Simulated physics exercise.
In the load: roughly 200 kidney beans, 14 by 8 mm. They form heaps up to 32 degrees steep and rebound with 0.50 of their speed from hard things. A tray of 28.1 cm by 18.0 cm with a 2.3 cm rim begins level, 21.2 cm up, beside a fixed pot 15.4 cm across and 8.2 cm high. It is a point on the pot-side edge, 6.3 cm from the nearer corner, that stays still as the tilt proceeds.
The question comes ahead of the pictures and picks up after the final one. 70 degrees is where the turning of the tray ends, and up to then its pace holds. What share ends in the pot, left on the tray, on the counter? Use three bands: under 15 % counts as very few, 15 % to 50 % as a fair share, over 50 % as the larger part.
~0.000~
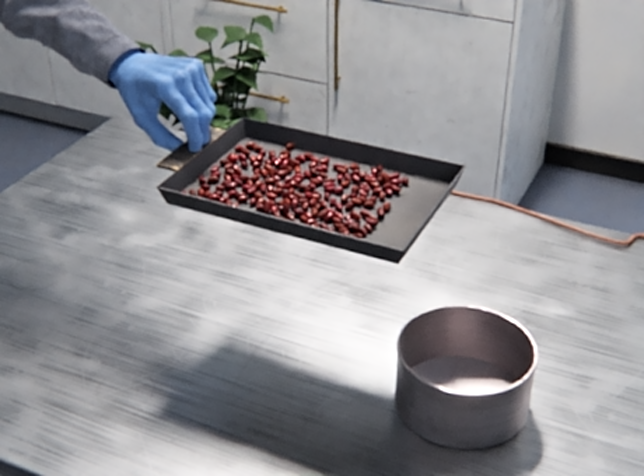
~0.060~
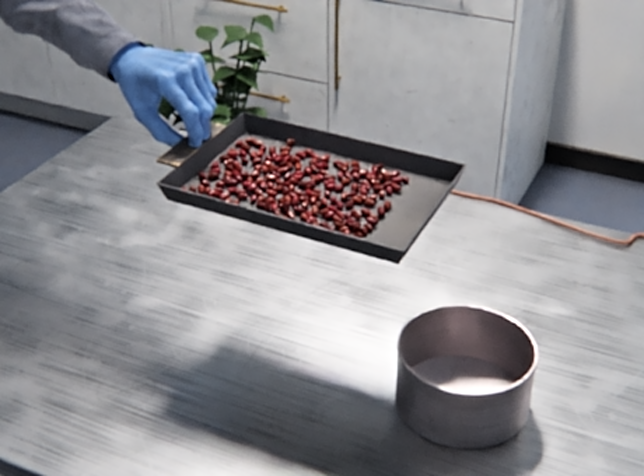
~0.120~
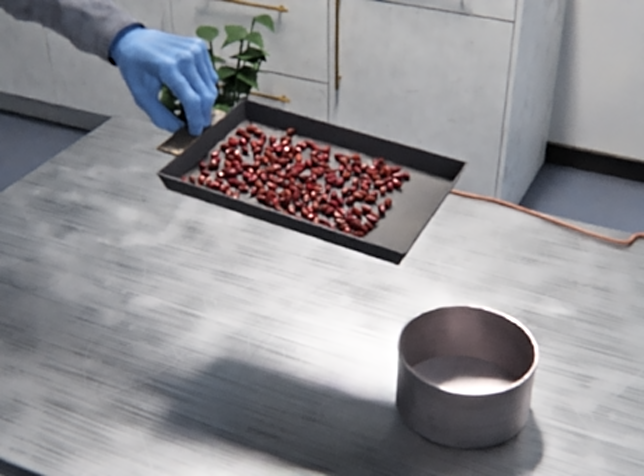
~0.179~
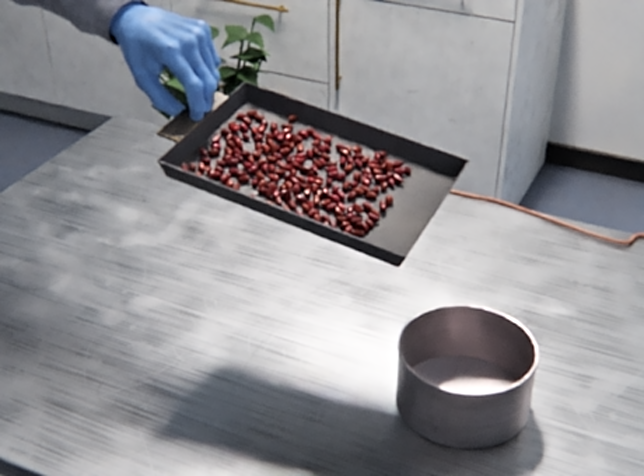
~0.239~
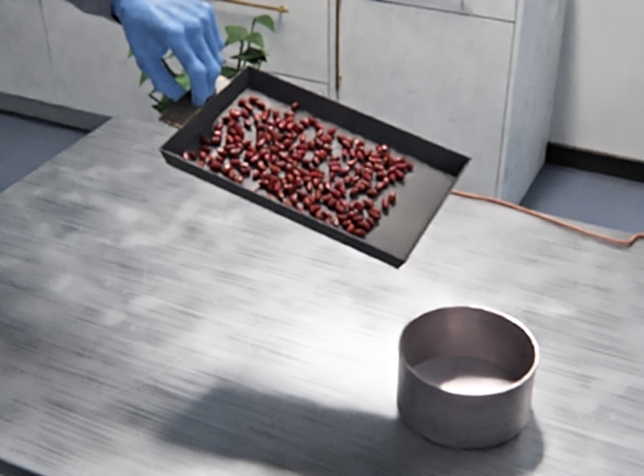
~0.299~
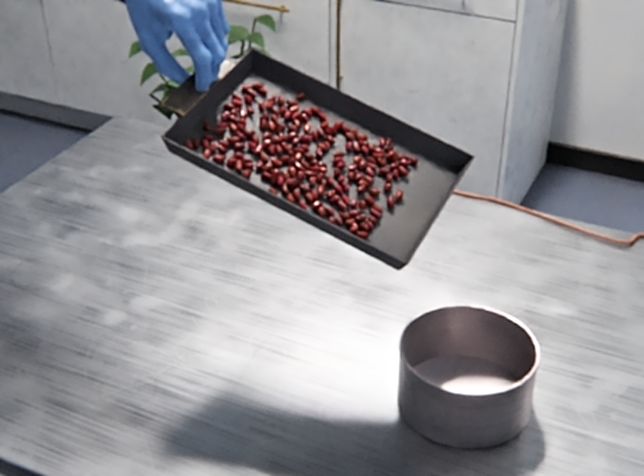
Pot: A fair share; tray: A fair share; counter: A fair share.
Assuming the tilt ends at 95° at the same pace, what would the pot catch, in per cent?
In that case, near 55 percent.
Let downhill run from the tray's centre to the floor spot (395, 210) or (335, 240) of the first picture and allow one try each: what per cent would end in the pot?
Roughly 35 per cent on the first try and 10 per cent on the second.
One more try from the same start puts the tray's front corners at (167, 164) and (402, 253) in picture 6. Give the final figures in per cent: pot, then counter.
Pot 20, counter 60.
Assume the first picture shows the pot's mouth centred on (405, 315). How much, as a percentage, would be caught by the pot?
Close to 5 in a hundred.
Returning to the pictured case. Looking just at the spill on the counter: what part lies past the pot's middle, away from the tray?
Roughly 50 percent of the spill.
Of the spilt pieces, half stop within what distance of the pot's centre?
Distance: Roughly 18 cm.
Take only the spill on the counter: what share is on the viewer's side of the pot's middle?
Estimate: Close to 100 per cent of the pieces.
After 0.61 s, tilt 44 degrees; the tray holds 100 %, the pot 0 %.
After 0.82 s, tilt 61 degrees; the tray holds 90 %, the pot 0 %.
Then, at 1.15 s, tilt 70 degrees; the tray holds 40 %, the pot 30 %.
In the end, at 2.6 s, pot 40 %, tray 30 %, counter 30 %.
